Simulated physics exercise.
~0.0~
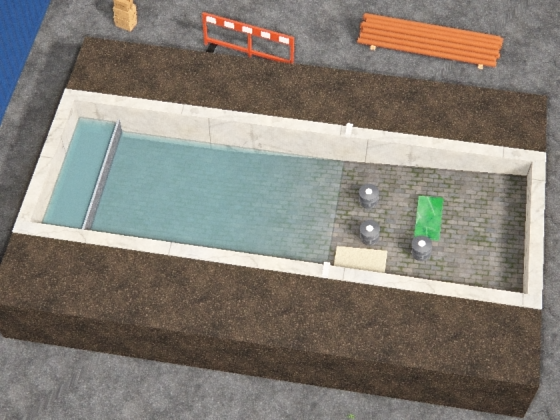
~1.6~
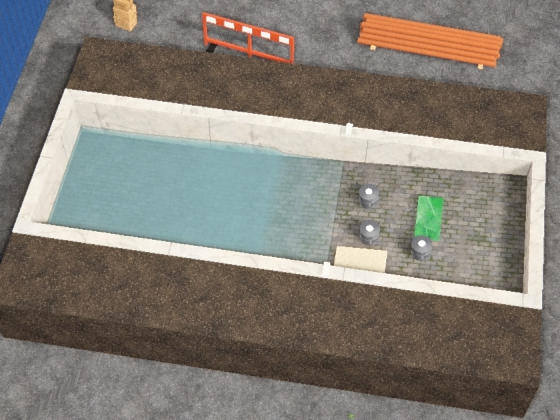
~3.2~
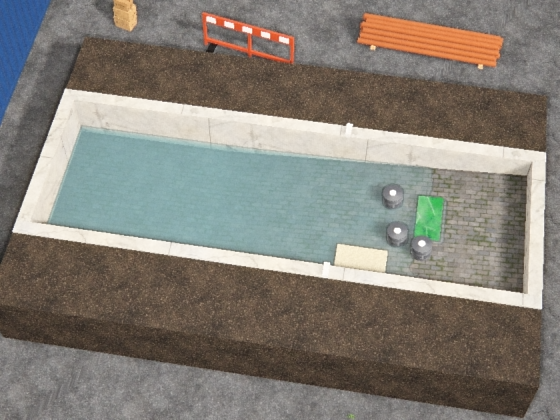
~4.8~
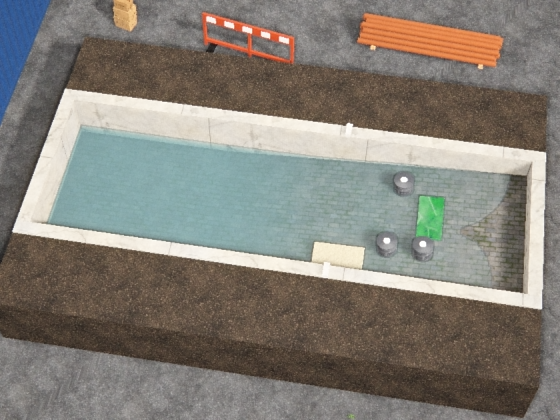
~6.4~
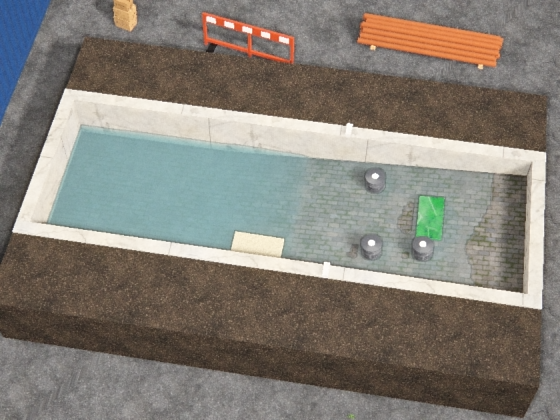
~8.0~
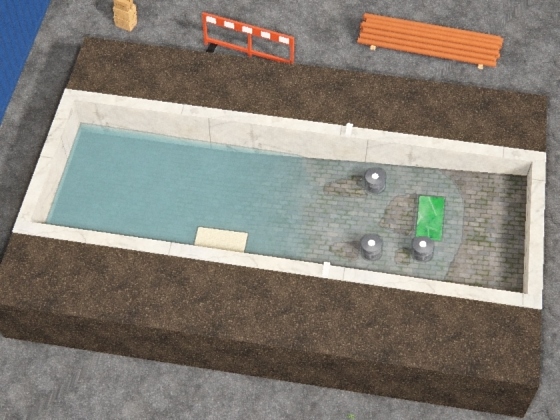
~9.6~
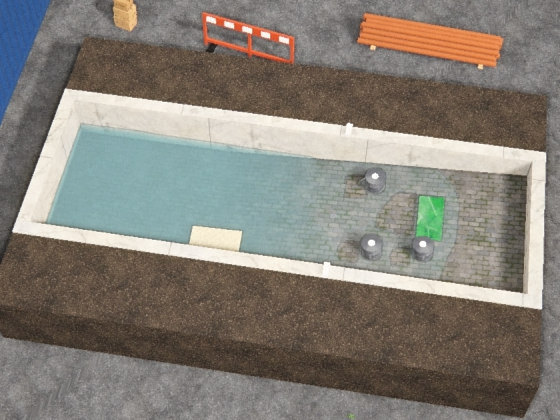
Pale blue water stands behind a thin upright board at the left end of a long, white-walled basin, seen from above at an angle, with an orange bench and a red-and-white barrier behind. Three grey tubs, a green mat-like float and a cream slab rest on the paved slope at right. The board vanishes and the water surges right, shifting two tubs toward the float. As it spreads up the slope and drains back, the cream slab slides left past the white marks, and those tubs drift back a little. The slab ends on the water, while the green float stays aground.
